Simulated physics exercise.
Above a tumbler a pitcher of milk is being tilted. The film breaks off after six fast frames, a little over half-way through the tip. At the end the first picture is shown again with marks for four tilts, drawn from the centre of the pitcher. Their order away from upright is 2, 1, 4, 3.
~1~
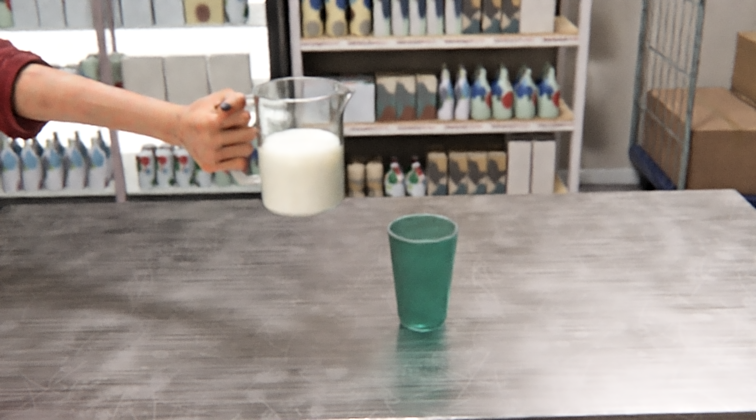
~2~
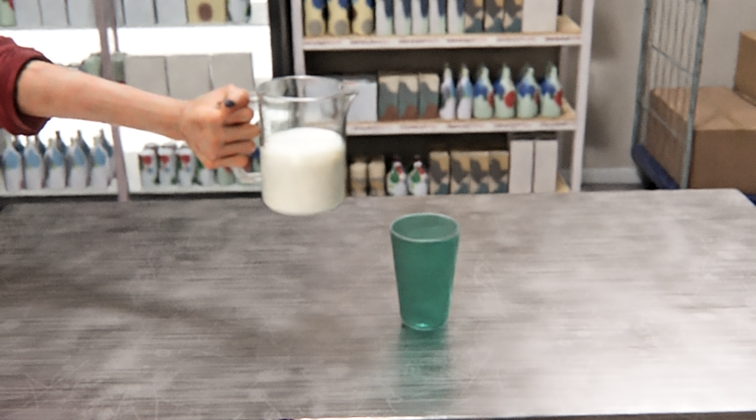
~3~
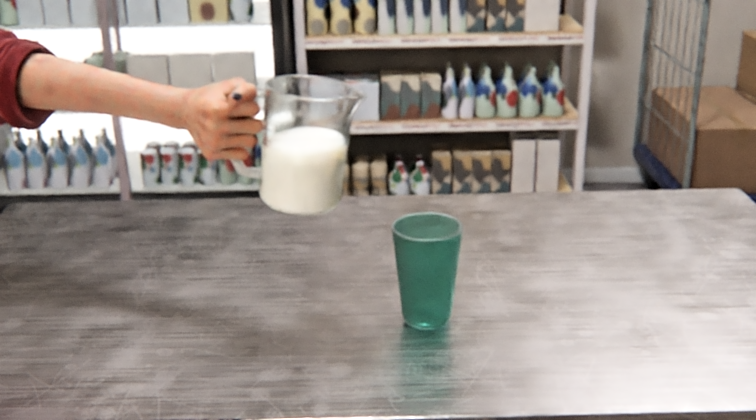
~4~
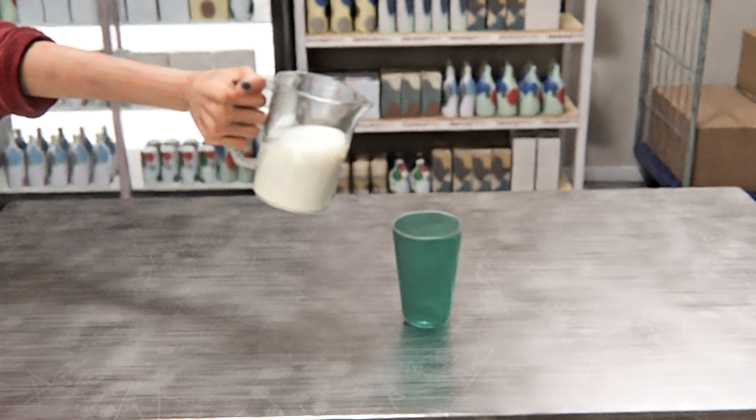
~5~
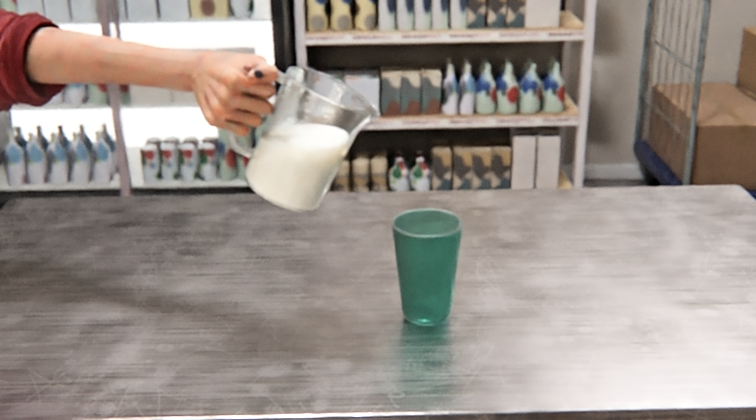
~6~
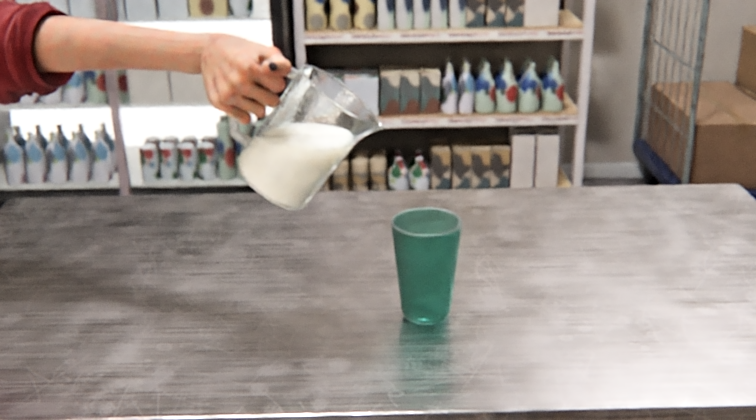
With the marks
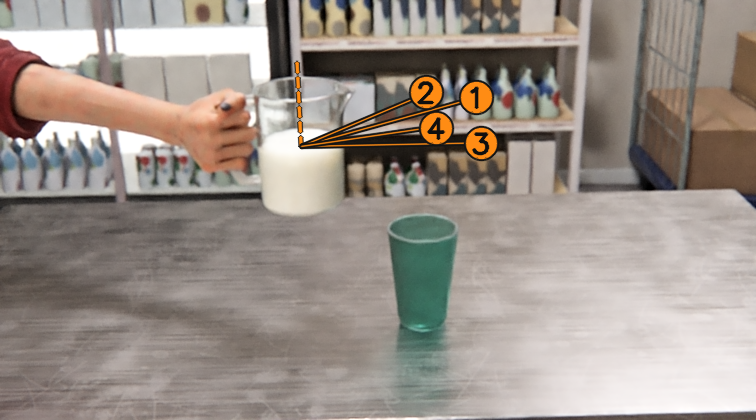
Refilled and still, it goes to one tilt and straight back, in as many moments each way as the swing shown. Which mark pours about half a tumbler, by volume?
1 beats the others.
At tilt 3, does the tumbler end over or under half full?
Over.
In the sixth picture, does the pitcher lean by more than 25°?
Yes.
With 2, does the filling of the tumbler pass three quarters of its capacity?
No, it does not.
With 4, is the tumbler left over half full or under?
Over half.
On the marked copy, 1 at (460, 102); 2 at (410, 100); 3 at (464, 143); 4 at (418, 129).
With 1, the tumbler ends with about 54 % of what it can hold.
With 2, the tumbler ends with about 33 % of what it can hold.
With 3, the tumbler ends with about 88 % of what it can hold; 4 % of the milk is spilt.
With 4, the tumbler ends with about 73 % of what it can hold.
